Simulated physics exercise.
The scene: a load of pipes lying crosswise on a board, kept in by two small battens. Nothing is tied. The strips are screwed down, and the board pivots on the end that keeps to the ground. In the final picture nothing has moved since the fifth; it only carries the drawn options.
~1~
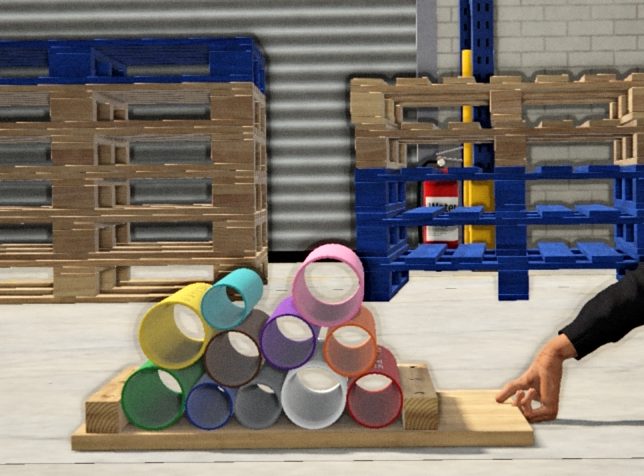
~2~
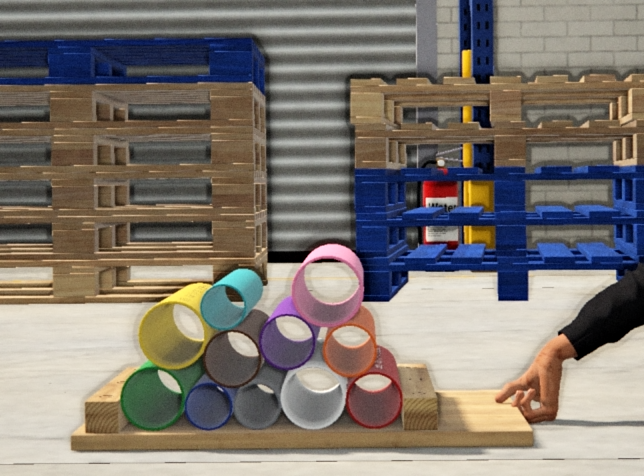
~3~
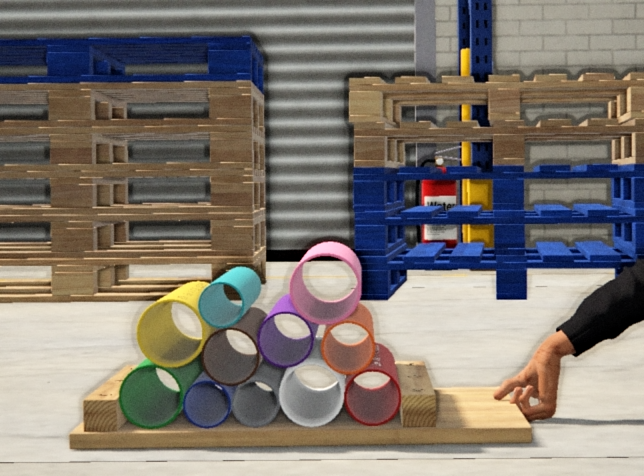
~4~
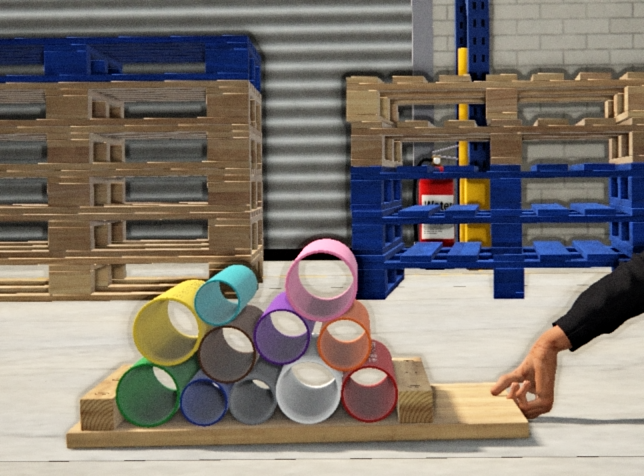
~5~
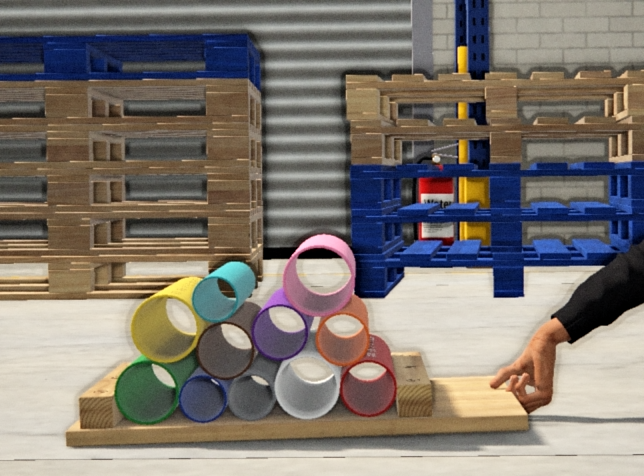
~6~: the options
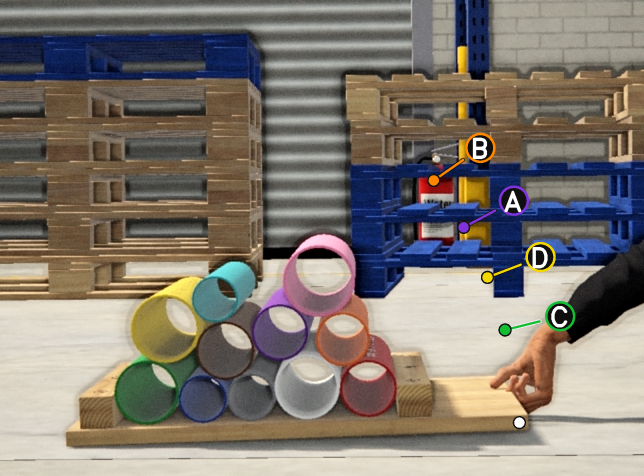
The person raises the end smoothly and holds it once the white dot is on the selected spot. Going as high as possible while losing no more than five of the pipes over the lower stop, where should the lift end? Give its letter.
The last mark within the limit is B.
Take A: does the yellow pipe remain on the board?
No, with A.
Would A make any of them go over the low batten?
Yes, at A.
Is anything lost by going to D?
Yes.
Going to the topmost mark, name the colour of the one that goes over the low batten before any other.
First is the yellow one.
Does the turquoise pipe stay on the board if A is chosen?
The turquoise pipe: No.
On the marked copy, A at (464, 227); B at (434, 180); C at (505, 330); D at (487, 277); the white dot at (520, 423).
Following B. Soon after the start, board at 19°.
Later, board at 34°.
In the end, board at 34°, five over the low batten.
As for the rest, A five over the low batten; C two over the low batten (yellow, turquoise); D four over the low batten (brown, yellow, purple, turquoise).
